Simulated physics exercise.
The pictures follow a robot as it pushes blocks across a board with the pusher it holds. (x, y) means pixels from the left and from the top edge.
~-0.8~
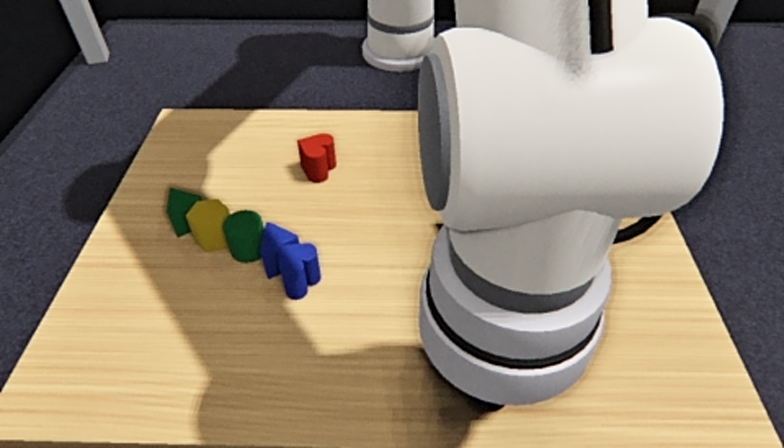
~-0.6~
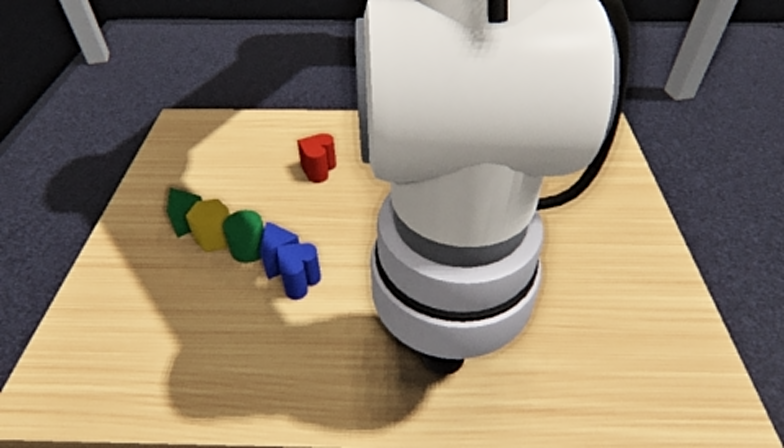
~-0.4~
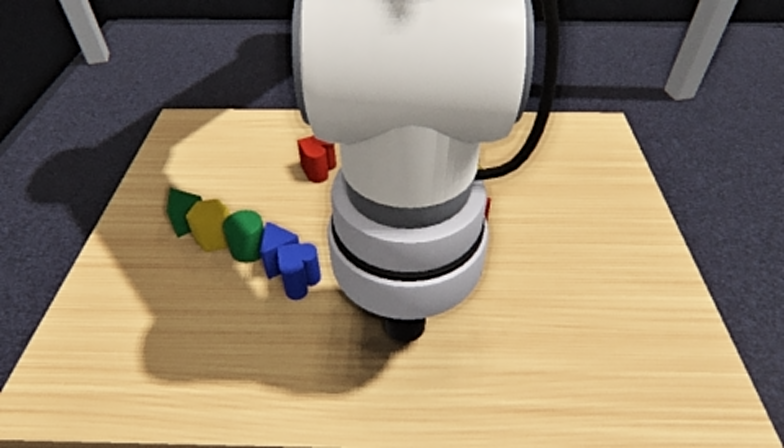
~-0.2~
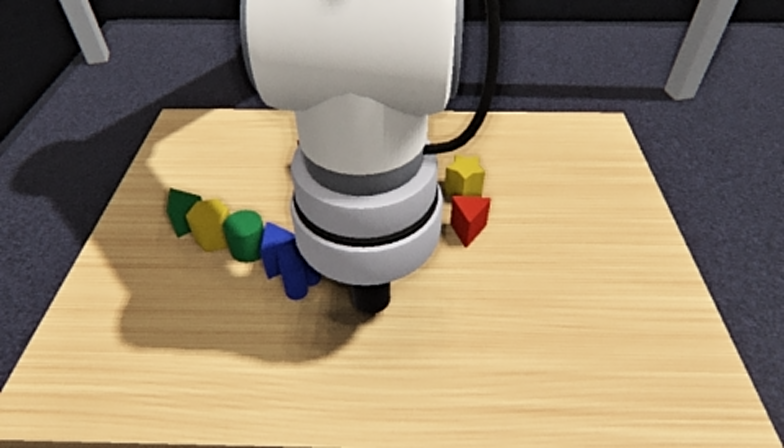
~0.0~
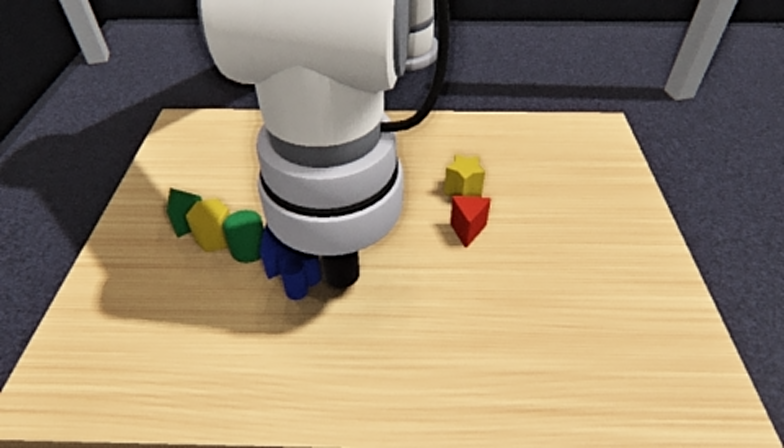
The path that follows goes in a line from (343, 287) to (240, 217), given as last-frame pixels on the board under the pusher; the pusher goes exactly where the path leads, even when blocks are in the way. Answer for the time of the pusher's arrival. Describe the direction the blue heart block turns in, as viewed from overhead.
I'd predict that, seen from above, the blue heart block rotates counter-clockwise.
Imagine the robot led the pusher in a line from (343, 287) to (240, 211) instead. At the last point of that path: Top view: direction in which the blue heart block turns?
Looking down on the board, it turns counter-clockwise.
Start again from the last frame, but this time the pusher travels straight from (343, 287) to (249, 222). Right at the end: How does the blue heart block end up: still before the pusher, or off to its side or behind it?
It will get left beside or behind the pusher.
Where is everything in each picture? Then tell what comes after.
Lower end of the pusher at (487, 392), tops of blocks, green triangular block at (179, 198), yellow six-sided block at (207, 211), green disc at (242, 222), blue triangular block at (275, 236), blue heart block at (295, 256), in the first picture.
Pusher at (444, 357), blocks as before, in the second picture.
Pusher at (406, 326), blocks as before, in the third picture.
Pusher at (372, 299), blocks as before, in the fourth picture.
Pusher at (342, 275), green triangular block at (179, 198), yellow six-sided block at (207, 211), green disc at (242, 222), blue triangular block partly hidden, blue heart block at (295, 256), in the fifth picture.
On the path given first. One third of the way, pusher at (302, 250); yellow six-sided block at (202, 210); green disc at (235, 219); blue triangular block at (263, 228), turned 20° clockwise; blue heart block at (272, 256), turned 65° anticlockwise.
Two thirds of the way, pusher at (268, 227); green triangular block at (156, 188); yellow six-sided block at (167, 203), turned 30° clockwise; green disc at (190, 220); blue triangular block at (227, 218), turned 30° anticlockwise; blue heart block at (271, 256), turned 70° anticlockwise.
At the end, pusher at (236, 205); green triangular block at (155, 187); yellow six-sided block at (166, 203), turned 35° clockwise; green disc at (175, 228); blue triangular block at (206, 204), turned 95° anticlockwise; blue heart block at (271, 256), turned 70° anticlockwise.
